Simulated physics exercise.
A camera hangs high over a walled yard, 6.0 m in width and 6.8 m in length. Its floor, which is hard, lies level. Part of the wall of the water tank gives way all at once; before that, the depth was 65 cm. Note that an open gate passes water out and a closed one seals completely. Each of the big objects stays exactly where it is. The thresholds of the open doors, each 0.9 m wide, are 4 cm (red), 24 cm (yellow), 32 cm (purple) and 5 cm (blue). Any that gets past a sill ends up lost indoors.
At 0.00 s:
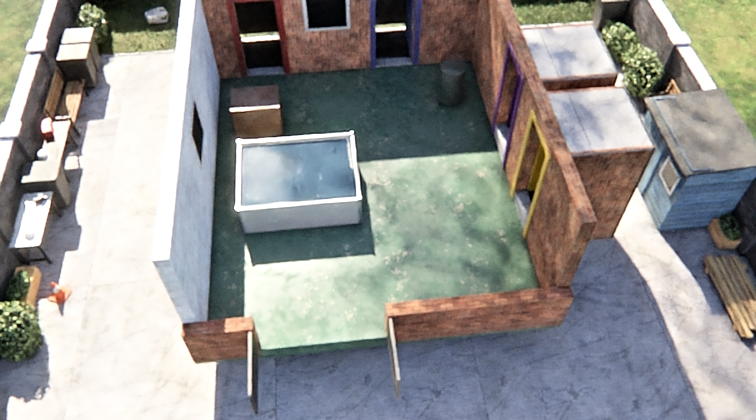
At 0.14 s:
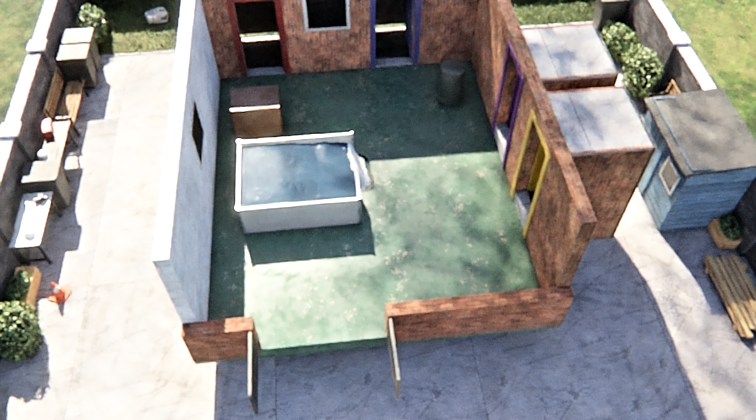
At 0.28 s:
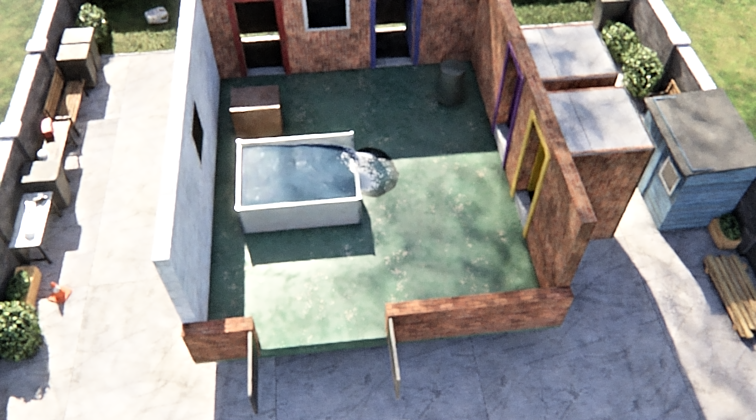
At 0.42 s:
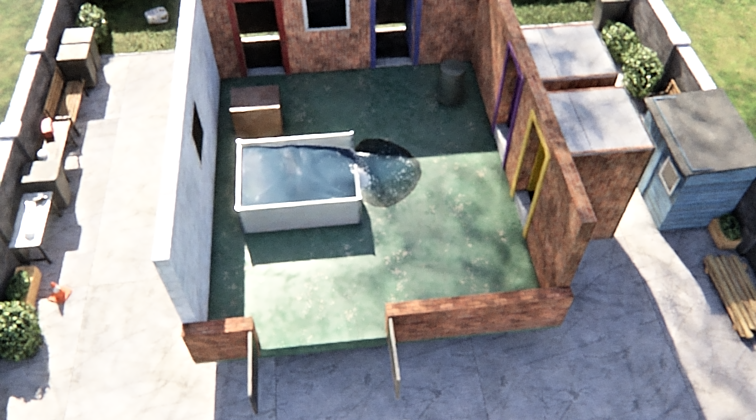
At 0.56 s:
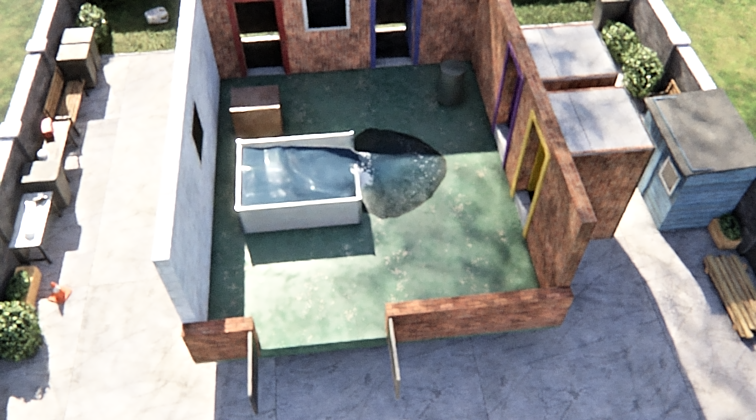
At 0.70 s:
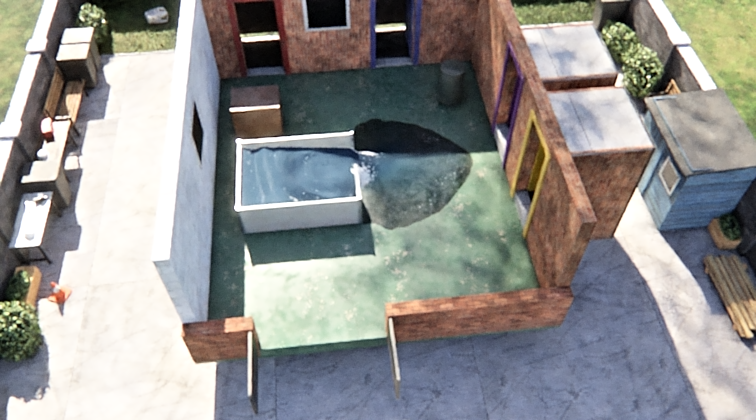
In a walled yard seen from above, a white-sided tank holds still water until its right side gives way and water pours out, spreading rightward across the green floor in a widening dark, rounded sheet.
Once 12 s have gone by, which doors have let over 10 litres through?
At the end, at the red door the amount will overshoot the limit; at the yellow door the amount will not overshoot the limit; at the purple door the amount will not overshoot the limit; at the blue door the amount will overshoot the limit.
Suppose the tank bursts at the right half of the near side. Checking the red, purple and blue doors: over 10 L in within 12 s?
So red stays lower, purple stays lower, blue stays lower.
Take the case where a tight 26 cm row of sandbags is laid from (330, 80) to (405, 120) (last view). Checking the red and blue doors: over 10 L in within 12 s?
Checking the limit, red is fine, blue is too much.
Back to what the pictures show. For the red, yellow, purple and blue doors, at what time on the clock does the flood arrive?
Red 5.0 s, yellow 1.4 s, purple 0.9 s, blue 2.2 s.
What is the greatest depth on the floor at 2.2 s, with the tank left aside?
Depth max: Approx. 28 cm.
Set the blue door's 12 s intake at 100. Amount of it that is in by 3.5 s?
By then it's near 5% of the total.
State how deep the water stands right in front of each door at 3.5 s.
In cm: Red 0, yellow 13, purple 18, blue 9.
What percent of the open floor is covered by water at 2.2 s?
Covered: Roughly 35 %.
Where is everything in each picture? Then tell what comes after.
In the first picture, still water, 65 cm deep, in the water tank at (298, 172).
In the second picture, the front is at (366, 188), 0.5 m from the gap at (353, 165); 0.2 m2 of floor is under water; 65 cm left at the back of the water tank.
In the third picture, water pours out at (353, 167) and has run 0.9 m, to (394, 179); typically 10 cm deep outside, 65 cm at the water tank's back.
In the fourth picture, water pours out at (353, 167) and has run 1.3 m, to (417, 175); typically 6 cm deep outside, 65 cm at the water tank's back.
In the fifth picture, water pours out at (353, 167) and has run 1.9 m, to (439, 158); typically 5 cm deep outside, 65 cm at the water tank's back.
In the sixth picture, the front is at (468, 160), 2.4 m from the gap at (353, 167); 4.3 m2 of floor is under water; 62 cm left at the back of the water tank.
After 1.4 s water covers 25 % of the floor and is deepest (32 cm) near (364, 171); red door not reached, yellow door 6 cm at the sill, 0 L in, purple door 21 cm at the sill, 0 L in, blue door not reached.
After 2.2 s water covers 35 % of the floor and is deepest (28 cm) near (477, 113); red door not reached, yellow door 19 cm at the sill, 0 L in, purple door 26 cm at the sill, 0 L in, blue door 3 cm at the sill, 0 L in.
After 3.5 s water covers 40 % of the floor and is deepest (22 cm) near (471, 65); red door not reached, yellow door 13 cm at the sill, 0 L in, purple door 18 cm at the sill, 0 L in, blue door 9 cm at the sill, 2 L in.
After 7.0 s water covers 85 % of the floor and is deepest (13 cm) near (472, 70); red door 3 cm at the sill, 0 L in, yellow door 7 cm at the sill, 0 L in, purple door 11 cm at the sill, 0 L in, blue door 7 cm at the sill, 31 L in.
After 12.0 s water covers 100 % of the floor and is deepest (10 cm) near (232, 202); red door 8 cm at the sill, 26 L in, yellow door 5 cm at the sill, 0 L in, purple door 6 cm at the sill, 0 L in, blue door 5 cm at the sill, 43 L in.
